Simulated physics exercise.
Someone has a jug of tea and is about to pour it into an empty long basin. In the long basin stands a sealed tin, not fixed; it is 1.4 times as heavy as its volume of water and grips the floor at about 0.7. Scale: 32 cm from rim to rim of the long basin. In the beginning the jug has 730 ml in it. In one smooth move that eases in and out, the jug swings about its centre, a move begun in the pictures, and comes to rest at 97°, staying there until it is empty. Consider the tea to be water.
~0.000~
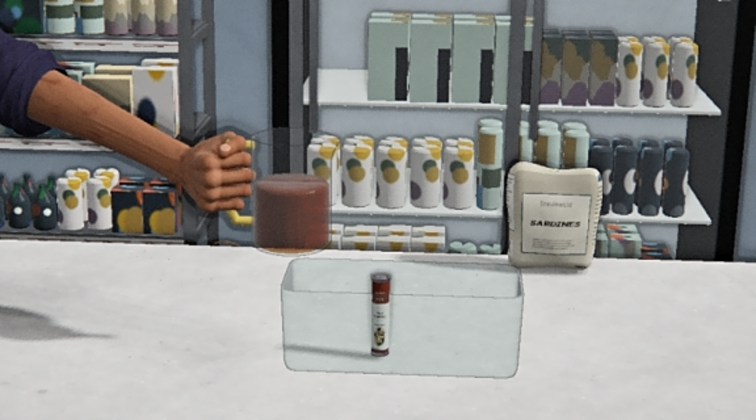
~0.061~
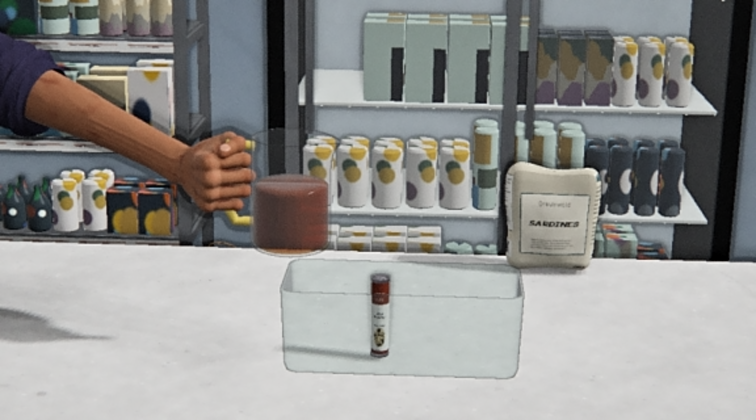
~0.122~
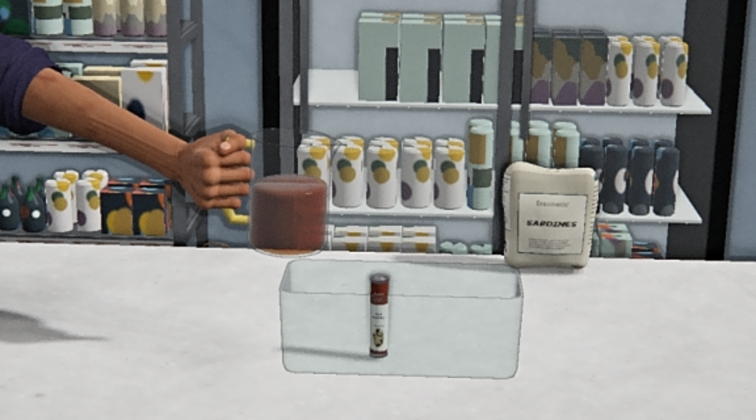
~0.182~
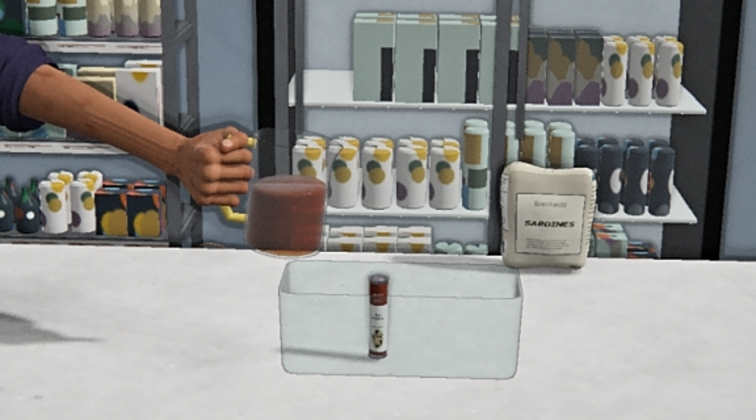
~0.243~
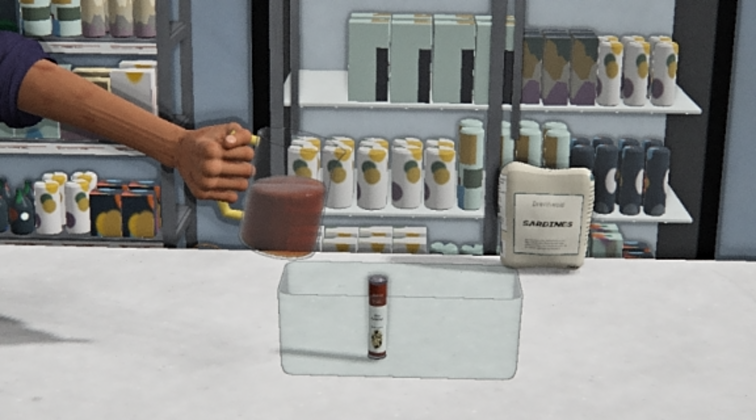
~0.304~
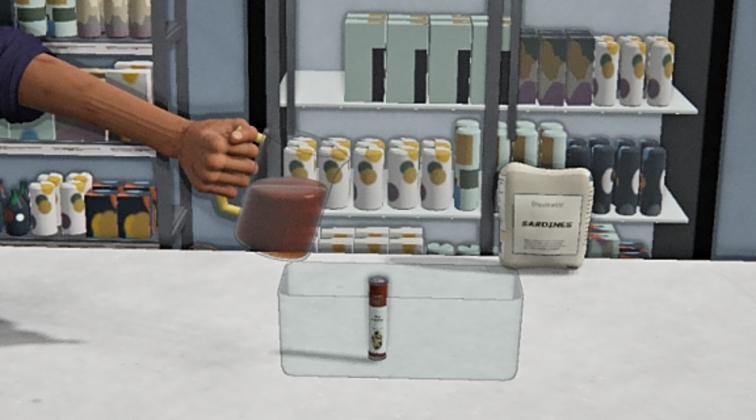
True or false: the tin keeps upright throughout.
True.
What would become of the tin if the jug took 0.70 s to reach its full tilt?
The tin stays balanced.
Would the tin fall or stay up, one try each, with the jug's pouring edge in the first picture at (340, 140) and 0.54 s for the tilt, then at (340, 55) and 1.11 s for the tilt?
Run one: It does not tip. Run two: It does not tip.
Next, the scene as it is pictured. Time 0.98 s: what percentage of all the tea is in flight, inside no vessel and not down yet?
Near 18 percent.
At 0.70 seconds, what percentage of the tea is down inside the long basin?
The basin holds roughly 0 in a hundred parts at that moment.
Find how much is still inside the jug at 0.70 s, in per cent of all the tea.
Near 98 in a hundred.
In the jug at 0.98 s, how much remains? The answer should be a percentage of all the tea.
Near 58 in a hundred.
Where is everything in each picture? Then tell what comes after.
In the first frame, it leans 0°; its right rim is at (340, 139); the tea meets the walls at (254, 181) and (329, 183); the long basin's rim runs from (286, 275) to (521, 283); the tin's top is at (381, 280).
In the second frame, it leans 1°; its right rim is at (341, 141); the tea meets the walls at (254, 182) and (329, 184).
In the third frame, it leans 3°; its right rim is at (341, 143); the tea meets the walls at (253, 183) and (328, 184).
In the fourth frame, it leans 6°; its right rim is at (343, 146); the tea meets the walls at (252, 184) and (327, 185).
In the fifth frame, it leans 11°; its right rim is at (346, 151); the tea meets the walls at (250, 183) and (327, 187).
In the sixth frame, it leans 17°; its right rim is at (351, 158); the tea meets the walls at (249, 187) and (329, 187).
After 0.70 s the tilt is 67° and 98 per cent is still to pour; the tin stands where it began.
After 0.98 s the tilt is 94° and 58 per cent is still to pour; the tin stands where it began.
After 1.28 s the tilt is 97° and 18 per cent is still to pour; the tin stands where it began.
After 1.61 s the tilt is 97° and 5 per cent is still to pour; the tin stands where it began.
In the end the tin stands where it began.
